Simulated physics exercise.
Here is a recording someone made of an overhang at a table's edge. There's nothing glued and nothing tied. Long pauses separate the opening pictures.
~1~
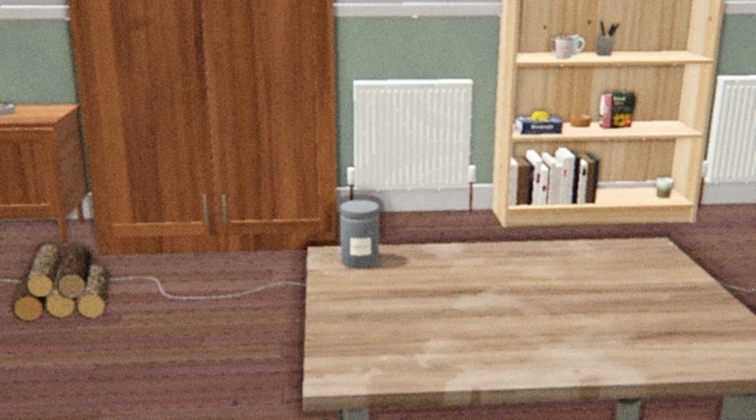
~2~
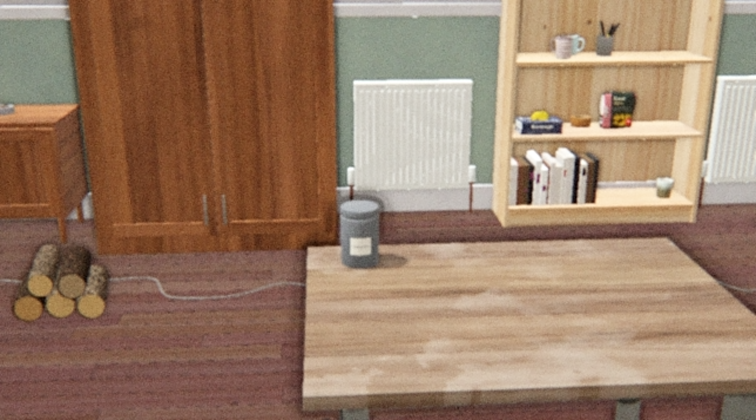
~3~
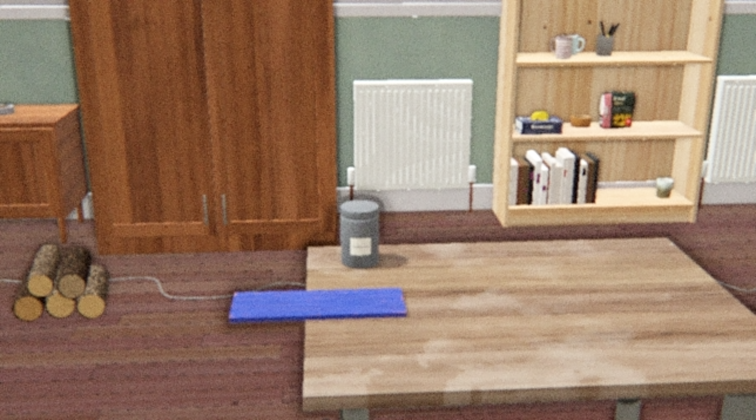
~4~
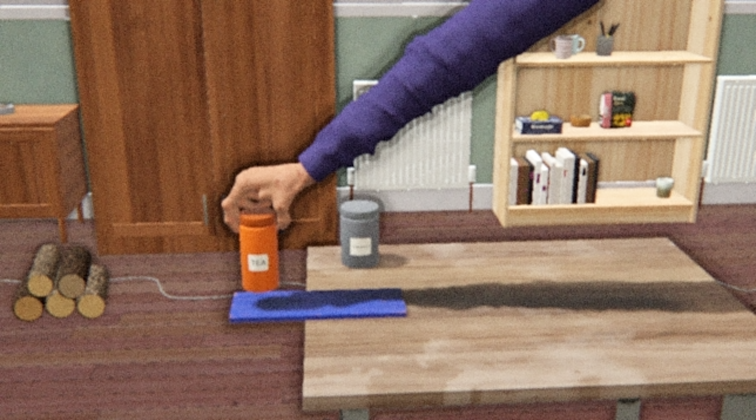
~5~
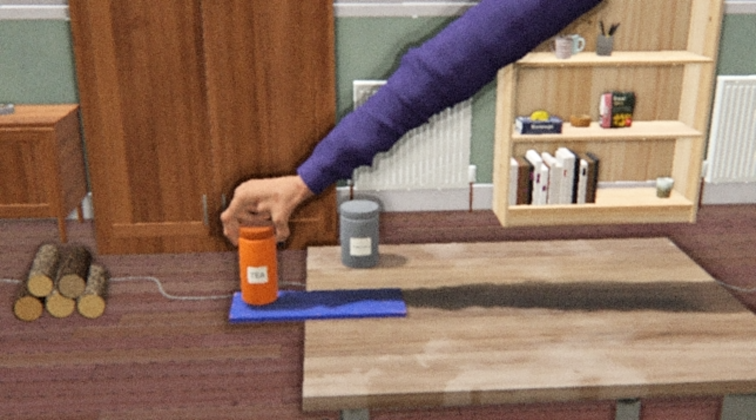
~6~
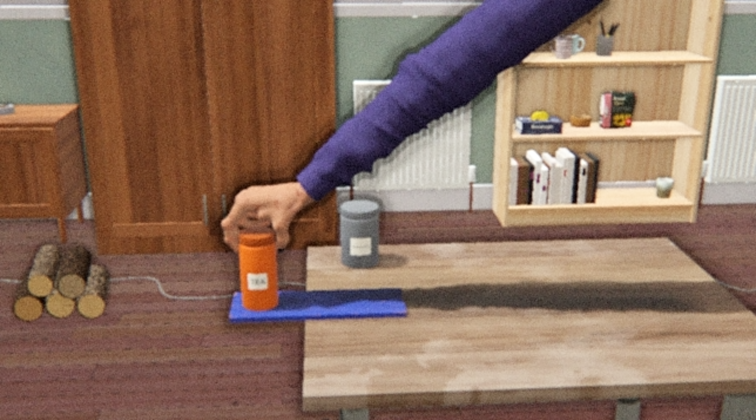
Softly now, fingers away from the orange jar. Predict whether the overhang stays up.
It fails to stay.
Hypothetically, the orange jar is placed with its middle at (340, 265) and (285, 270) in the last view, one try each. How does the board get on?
On the first try it remains balanced, and on the second it falls.
Then, 0.40 s past the last view, blue board and orange jar now down on the floor or falling.
Then, 0.60 s past the last view, things are still on the move.
Finally, down on the floor or falling, blue board and orange jar; grey jar still in place. The board goes over.
